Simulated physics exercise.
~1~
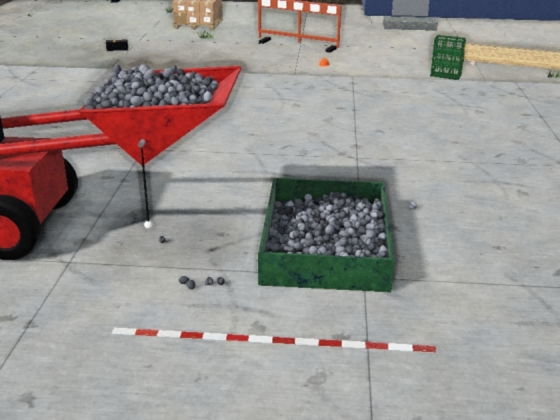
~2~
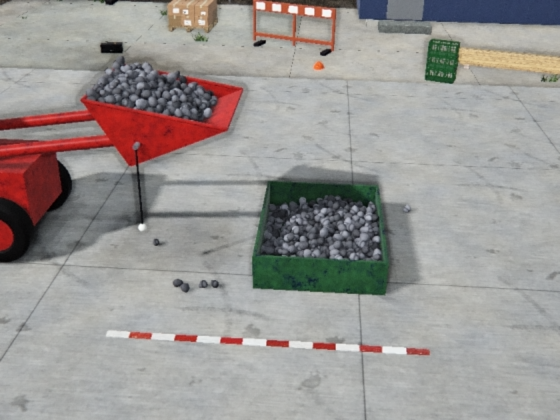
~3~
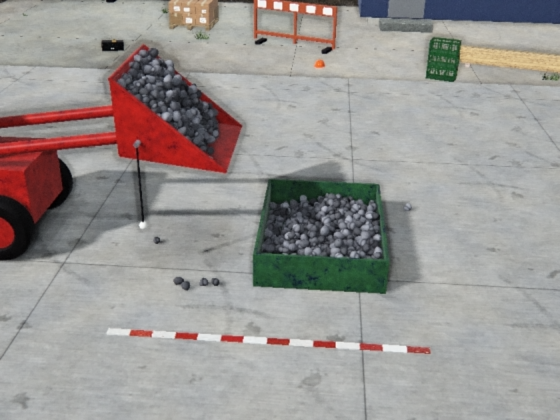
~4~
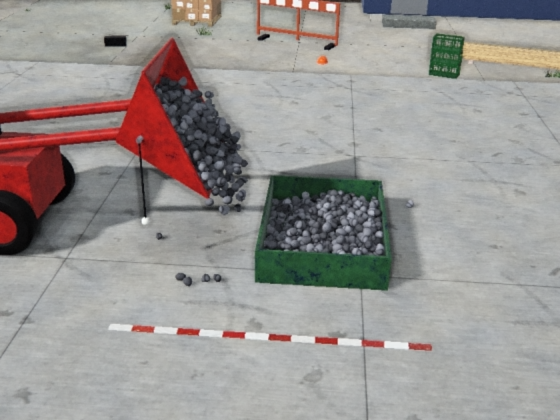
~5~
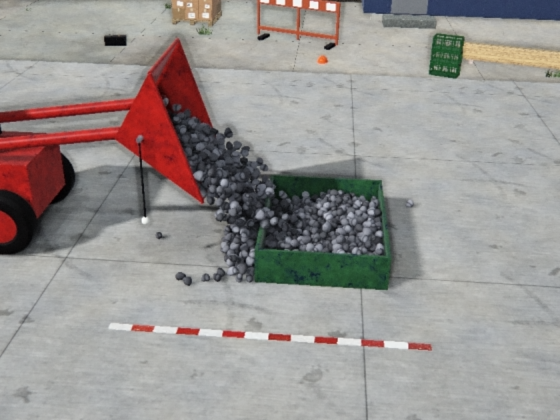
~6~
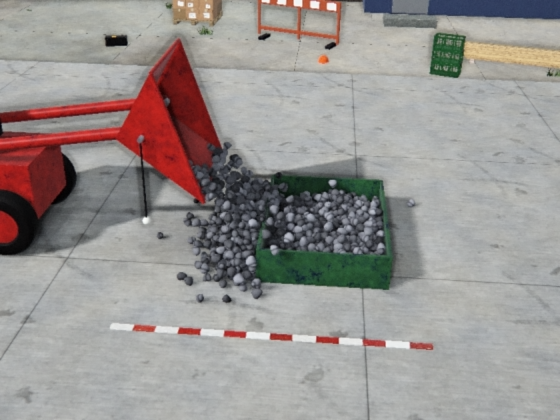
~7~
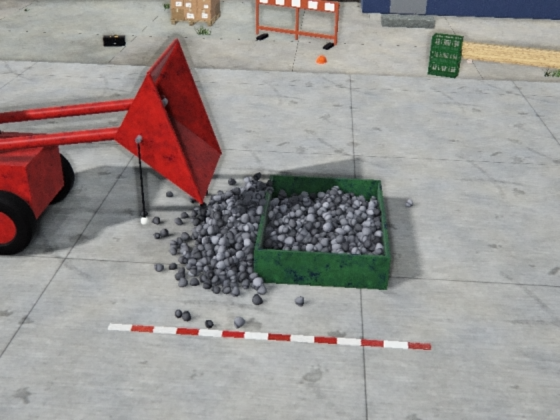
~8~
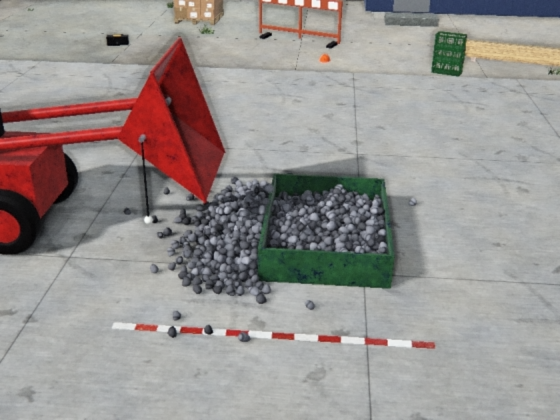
A red bucket tips right, spilling grey stones mostly on the ground beside a green bin.
